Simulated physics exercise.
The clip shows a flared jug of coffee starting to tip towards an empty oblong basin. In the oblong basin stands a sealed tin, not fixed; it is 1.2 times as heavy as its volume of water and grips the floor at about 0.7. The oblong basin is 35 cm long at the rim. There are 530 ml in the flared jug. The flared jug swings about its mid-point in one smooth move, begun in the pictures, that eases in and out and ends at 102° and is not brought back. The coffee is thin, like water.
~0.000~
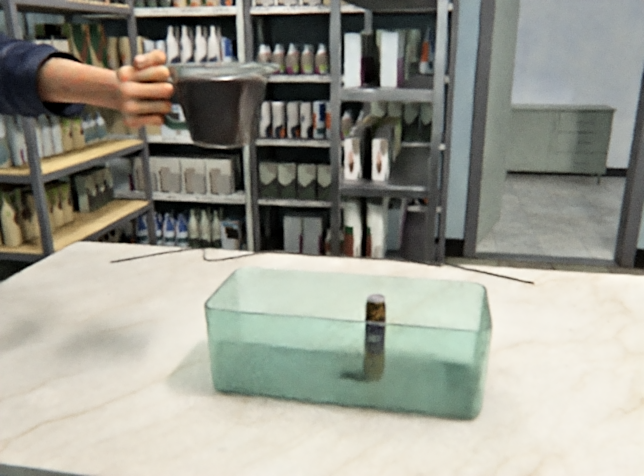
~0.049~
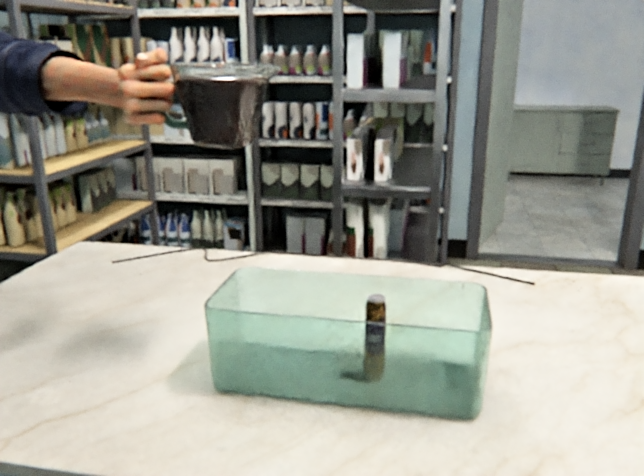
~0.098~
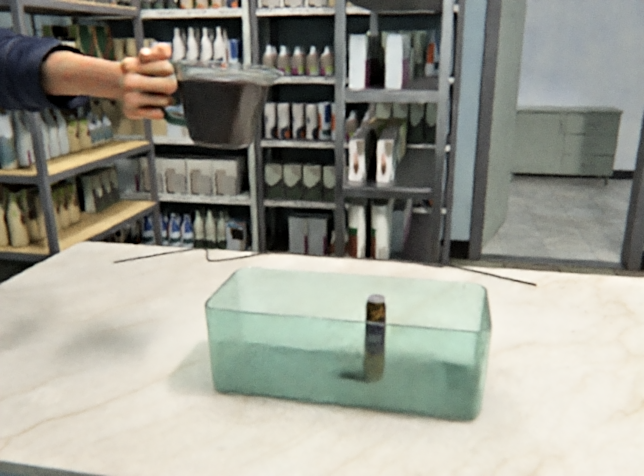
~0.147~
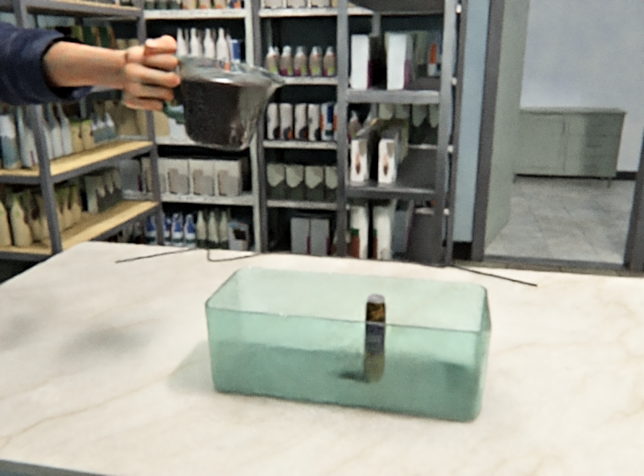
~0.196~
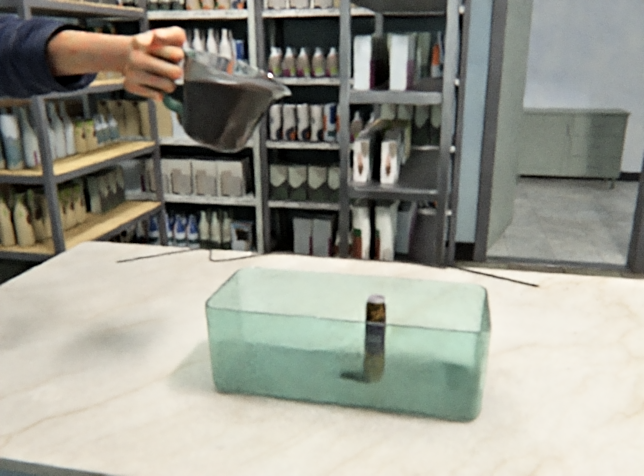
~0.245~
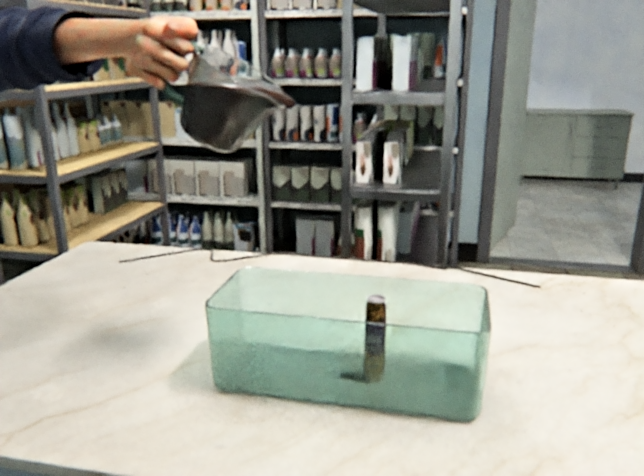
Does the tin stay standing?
The tin falls.
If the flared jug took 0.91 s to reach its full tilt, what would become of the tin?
Then it topples.
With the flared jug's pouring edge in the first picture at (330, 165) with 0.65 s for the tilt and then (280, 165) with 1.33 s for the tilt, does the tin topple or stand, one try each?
First it falls; then it stays up.
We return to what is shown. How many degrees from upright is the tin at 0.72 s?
It is at some 15°.
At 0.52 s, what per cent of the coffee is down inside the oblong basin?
Near 14 in a hundred.
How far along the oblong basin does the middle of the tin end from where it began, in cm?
Some 7.5 cm.
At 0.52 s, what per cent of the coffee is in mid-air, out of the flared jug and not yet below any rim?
About 50 per cent.
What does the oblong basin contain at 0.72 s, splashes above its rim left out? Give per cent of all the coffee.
Near 74 in a hundred.
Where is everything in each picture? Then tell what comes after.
In the first frame, it leans 0°; its right rim is at (280, 66); the coffee meets the walls at (181, 77) and (266, 77); the oblong basin's rim runs from (221, 287) to (488, 307); the tin's top is at (376, 301).
In the second frame, it leans 1°; its right rim is at (281, 68); the coffee meets the walls at (183, 76) and (268, 78).
In the third frame, it leans 6°; its right rim is at (284, 73); the coffee meets the walls at (185, 76) and (269, 80).
In the fourth frame, it leans 12°; its right rim is at (287, 82); the coffee meets the walls at (189, 75) and (273, 83).
In the fifth frame, it leans 21°; its right rim is at (290, 93); the coffee meets the walls at (192, 79) and (281, 87).
In the sixth frame, it leans 32°; its right rim is at (292, 107); the coffee meets the walls at (194, 85) and (285, 99); 3 per cent is over the edge.
By 0.52 s the tilt is 92° and 36 per cent is still to pour; the tin stands where it began.
By 0.72 s the tilt is 102° and 4 per cent is still to pour; the tin leans 16°.
By 0.92 s the tilt is 102° and 0 per cent is still to pour; the tin lies on its side.
By 1.15 s the tilt is 102° and 0 per cent is still to pour; the tin lies on its side.
At rest the tin lies on its side.
